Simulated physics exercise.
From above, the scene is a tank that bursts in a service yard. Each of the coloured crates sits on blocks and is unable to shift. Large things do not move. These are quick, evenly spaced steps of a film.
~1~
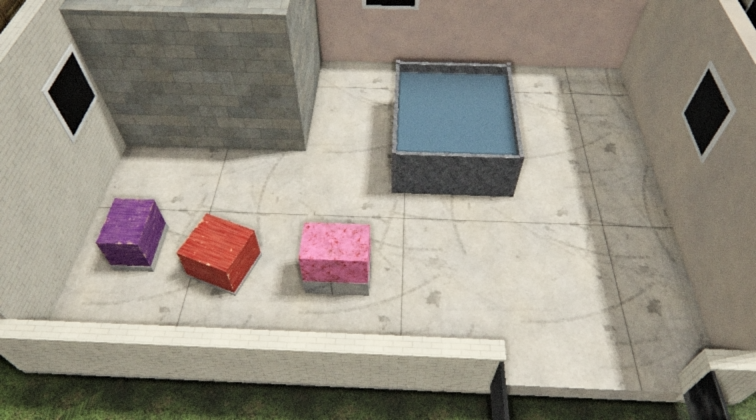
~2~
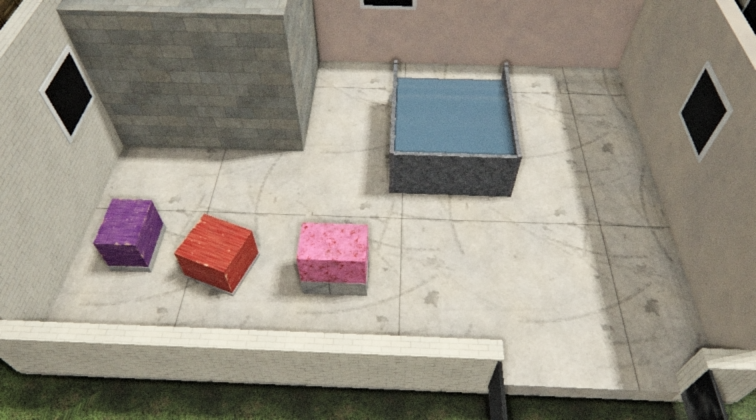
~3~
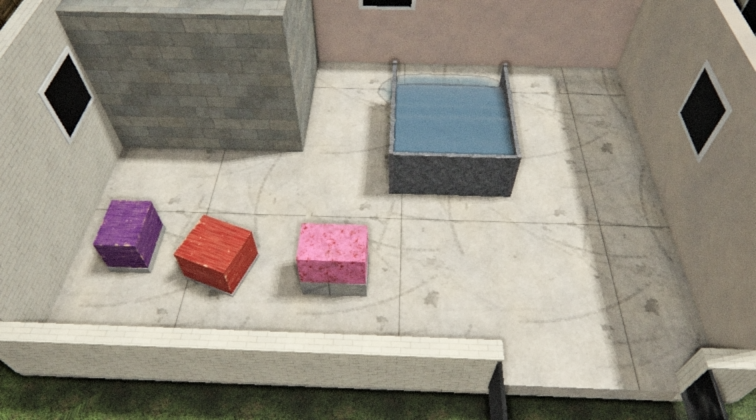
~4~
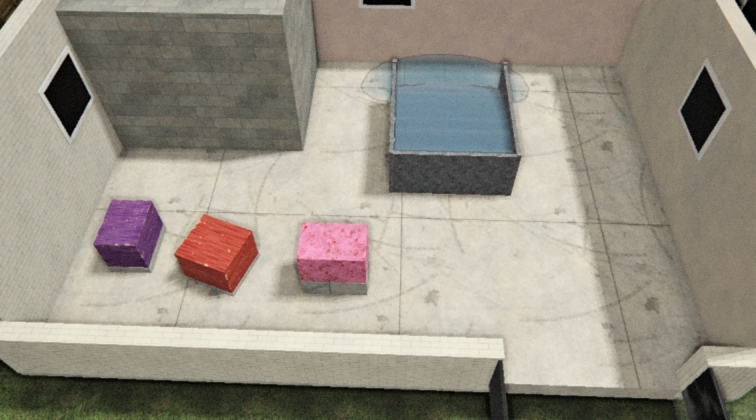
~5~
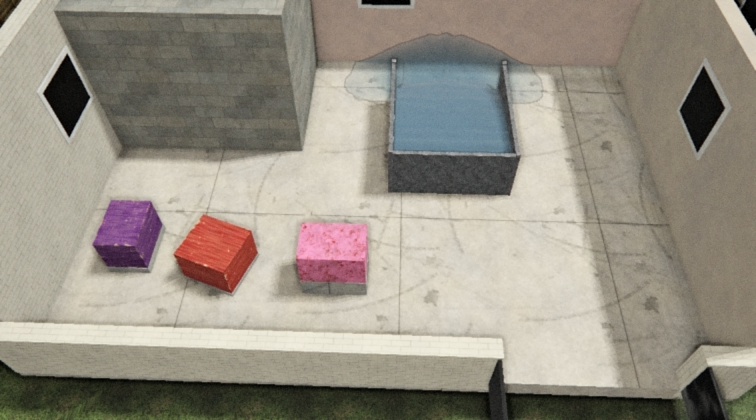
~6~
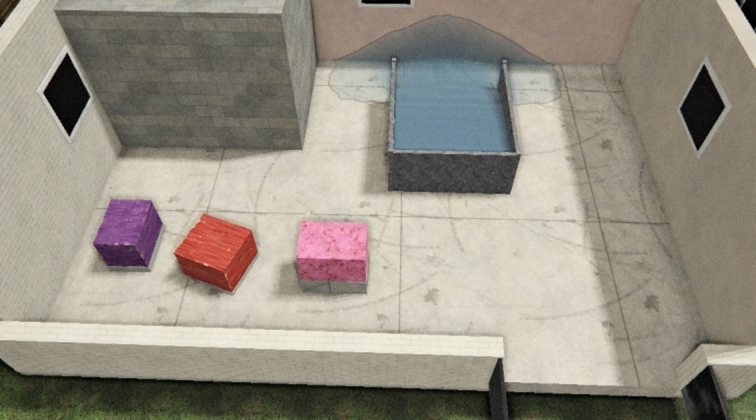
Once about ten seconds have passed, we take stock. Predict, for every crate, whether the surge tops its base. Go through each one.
My prediction: The red crate gets topped; the pink crate does not get topped; the purple crate does not get topped.
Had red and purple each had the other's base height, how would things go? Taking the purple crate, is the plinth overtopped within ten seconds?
My guess is that the purple one stays untouched.
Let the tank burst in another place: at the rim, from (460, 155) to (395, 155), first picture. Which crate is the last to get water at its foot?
I'd go with the purple-painted one.
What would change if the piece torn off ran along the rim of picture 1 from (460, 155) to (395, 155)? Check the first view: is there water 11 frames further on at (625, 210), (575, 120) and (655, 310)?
The first point is unwetted, the second unwetted, the third unwetted.
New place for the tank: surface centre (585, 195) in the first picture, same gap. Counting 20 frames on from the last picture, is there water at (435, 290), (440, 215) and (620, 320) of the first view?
As listed: Not flooded, no water, not flooded.
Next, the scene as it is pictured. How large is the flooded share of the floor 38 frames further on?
Near 85 in a hundred.
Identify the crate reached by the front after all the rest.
Last of all: The purple-painted one.
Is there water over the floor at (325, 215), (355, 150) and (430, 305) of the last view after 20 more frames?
Point one sodden, point two sodden, point three sodden.
A moment on, water covers 15 % of the floor; the red crate not reached, the pink crate not reached, the purple crate not reached.
Next, water covers 25 % of the floor; the red crate not reached, the pink crate not reached, the purple crate not reached.
Then, water covers 55 % of the floor; the red crate water round its plinth, the pink crate water round its plinth, the purple crate not reached.
Later, water covers 85 % of the floor; the red crate water round its plinth, the pink crate water round its plinth, the purple crate water round its plinth.
In the end, water covers 100 % of the floor; the red crate was topped, the pink crate stayed above the water, the purple crate stayed above the water.
